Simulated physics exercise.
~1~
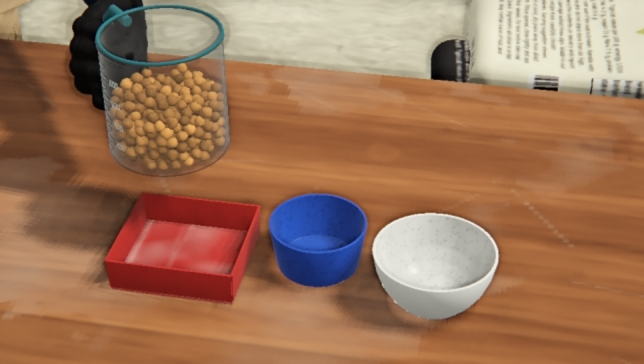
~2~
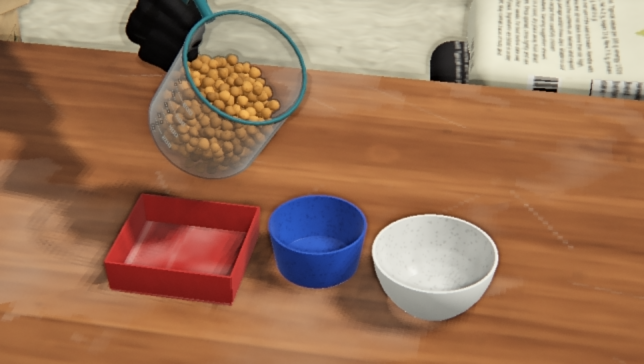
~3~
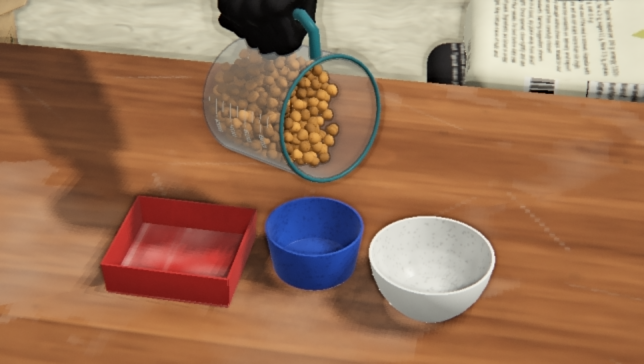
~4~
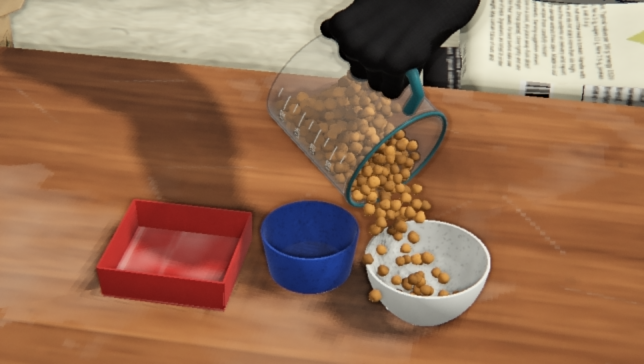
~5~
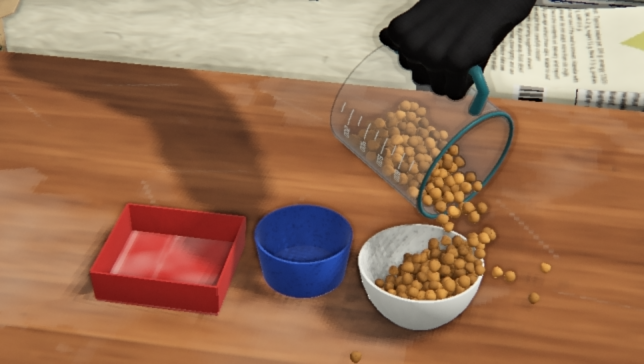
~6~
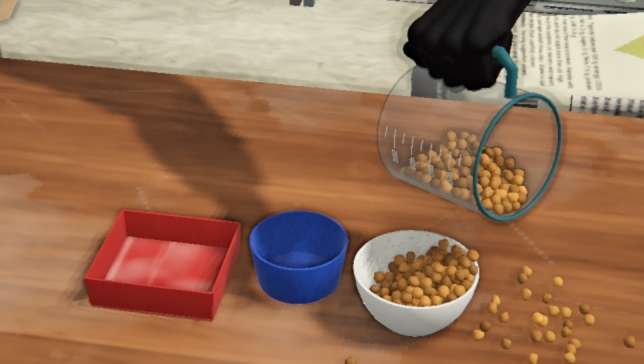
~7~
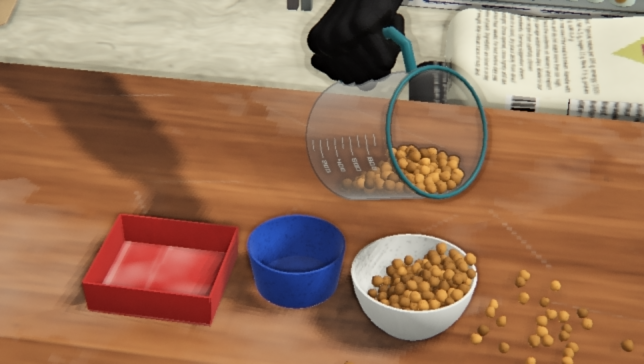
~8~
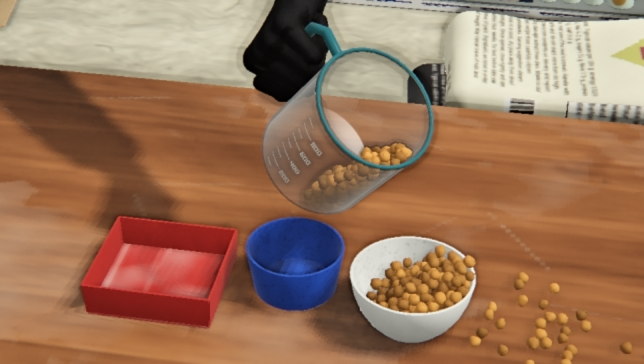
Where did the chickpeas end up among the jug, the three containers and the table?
Most of them ended up in the white bowl, and a good share stayed in the jug. Only a small part scattered on the table, while the blue dish and the red tin stayed empty.
